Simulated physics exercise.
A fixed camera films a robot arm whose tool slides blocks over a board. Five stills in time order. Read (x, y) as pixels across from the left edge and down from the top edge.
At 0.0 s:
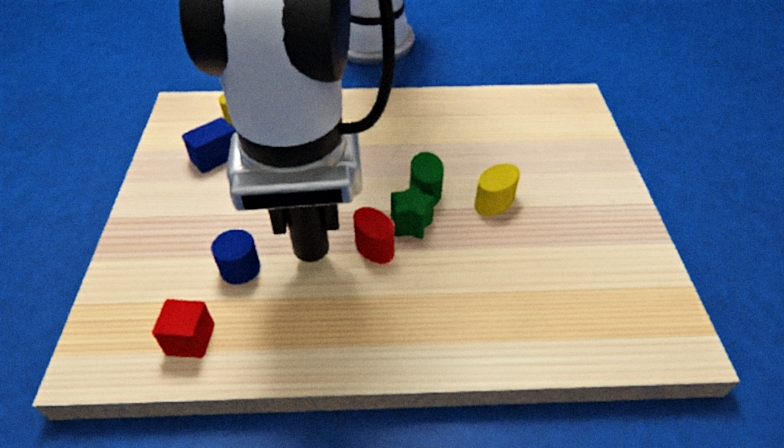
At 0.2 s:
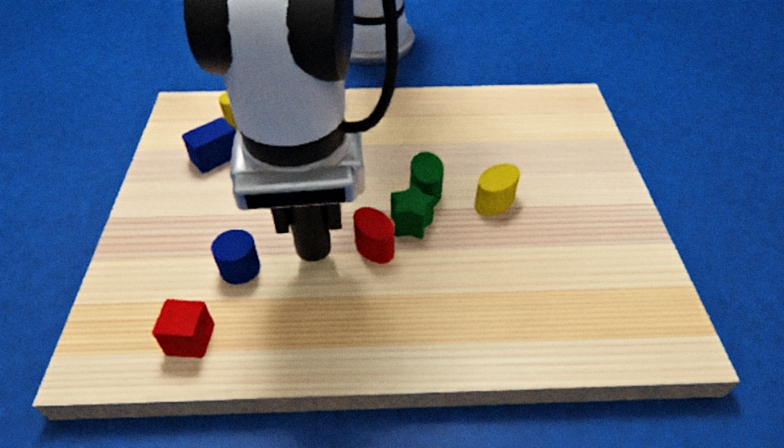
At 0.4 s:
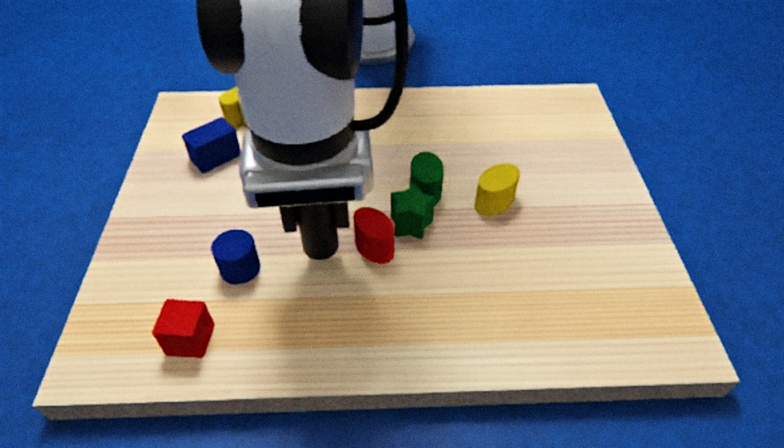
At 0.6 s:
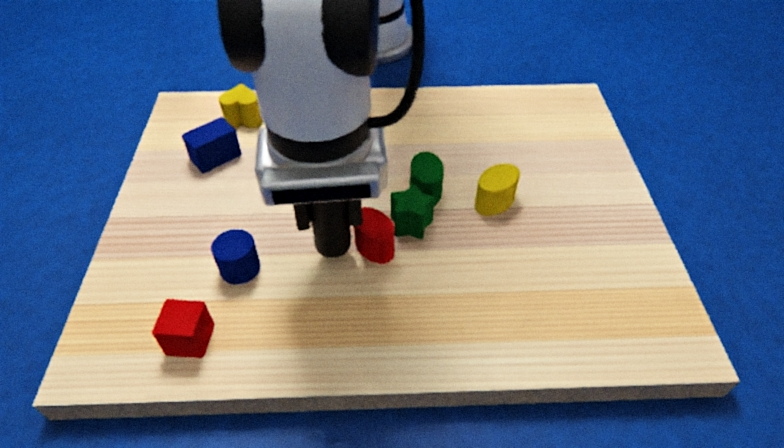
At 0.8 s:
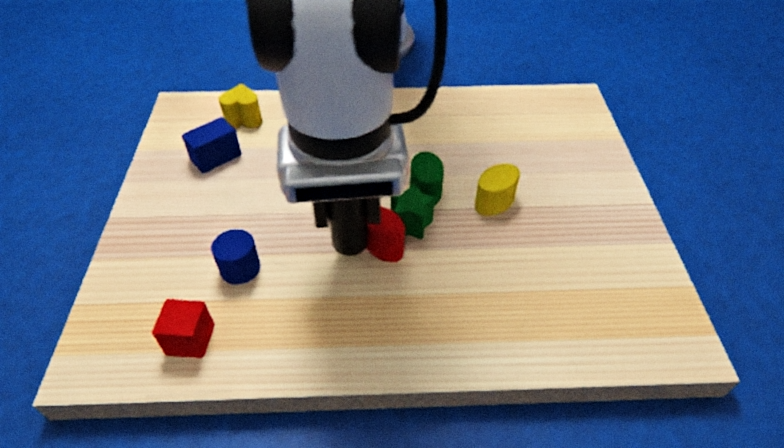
At first, a robot arm holds its dark tool upright over a wooden board, between a blue cylinder and a red oval block, with other colored blocks scattered around. The arm moves slowly right until the tool meets the red oval, nudging it slightly right toward the green star.
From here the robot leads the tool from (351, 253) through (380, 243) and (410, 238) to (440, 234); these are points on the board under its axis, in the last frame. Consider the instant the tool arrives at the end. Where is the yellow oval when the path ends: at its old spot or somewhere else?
It is untouched.
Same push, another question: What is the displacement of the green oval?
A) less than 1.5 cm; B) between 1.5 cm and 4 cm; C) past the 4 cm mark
A.
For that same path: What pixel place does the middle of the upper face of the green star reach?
Its top middle: (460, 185).
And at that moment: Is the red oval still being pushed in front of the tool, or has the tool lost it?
It holds its place in front.
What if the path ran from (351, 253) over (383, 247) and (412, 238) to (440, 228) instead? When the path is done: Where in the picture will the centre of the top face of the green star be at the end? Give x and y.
It should be at about (461, 181).
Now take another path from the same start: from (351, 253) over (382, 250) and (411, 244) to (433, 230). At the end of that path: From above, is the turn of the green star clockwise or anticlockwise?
It spins anti-clockwise.
The first path, step by step. Halfway along, tool (395, 228); red oval (430, 217), turned 40° clockwise; green star (445, 191), turned 45° anticlockwise; green oval (433, 163), turned 15° anticlockwise.
At the end, tool (441, 223); red oval (476, 219), turned 70° clockwise; green star (460, 185), turned 95° anticlockwise; green oval (433, 163), turned 15° anticlockwise; yellow oval still.
